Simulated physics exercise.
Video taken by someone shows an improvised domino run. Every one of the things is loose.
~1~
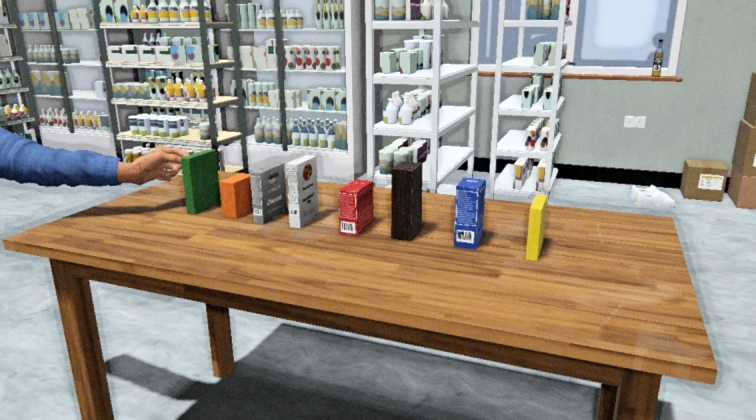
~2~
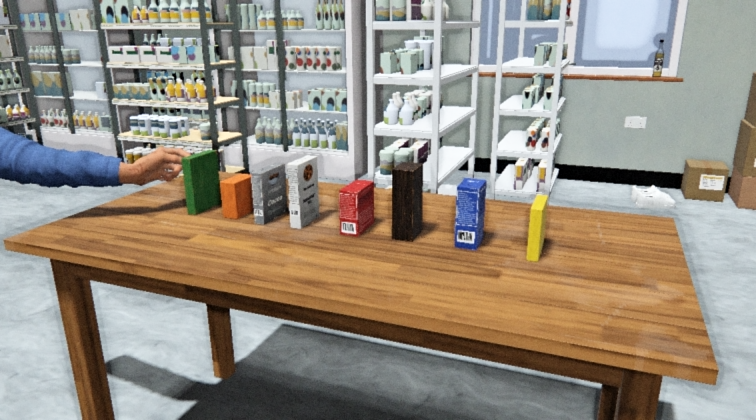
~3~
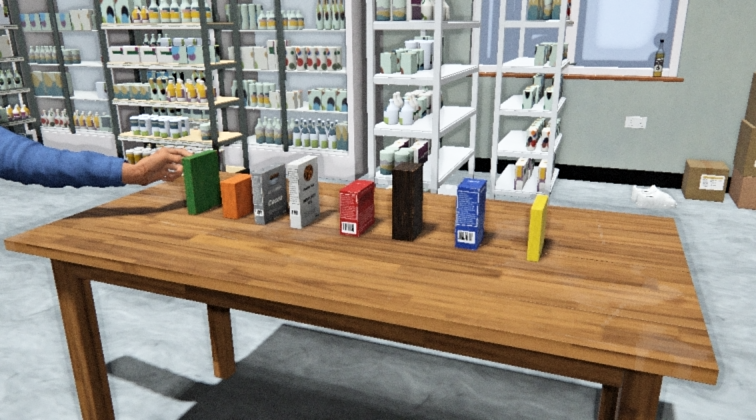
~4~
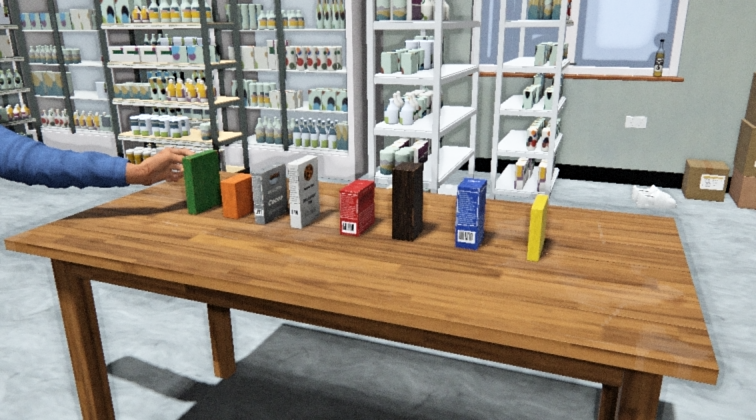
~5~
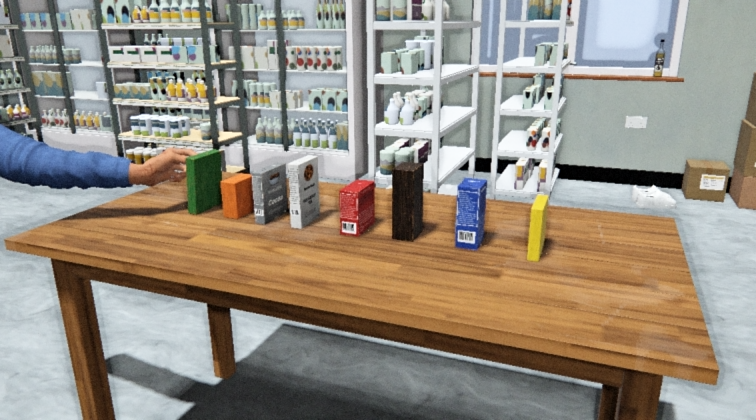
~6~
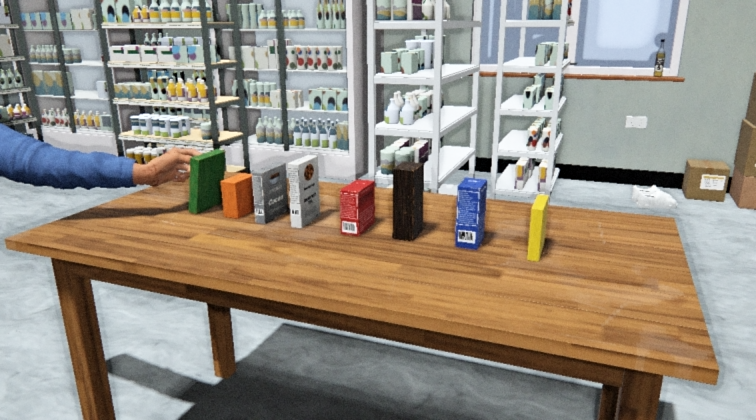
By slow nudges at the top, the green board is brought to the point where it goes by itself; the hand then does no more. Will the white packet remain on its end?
Honestly, it remains erect, as far as I can see.
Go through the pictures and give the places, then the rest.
White packet (303, 191); red packet (356, 207), in the first picture.
Grey packet (270, 193); black block (407, 202), in the second picture.
Orange board (239, 196); red packet (357, 208), in the third picture.
Blue packet (471, 214); grey packet (271, 193), in the fourth picture.
Green board 5° over; black block (408, 202); orange board (239, 196), in the fifth picture.
Green board 10° over; white packet (305, 191); red packet (358, 207), in the sixth picture.
Then, 0.30 s on from there, green board 38° over.
Then, 1.10 s on from there, white packet resting near (305, 191).
In the end, all 6 unmoved. At the end, from the last picture's camera, white packet near (305, 191).
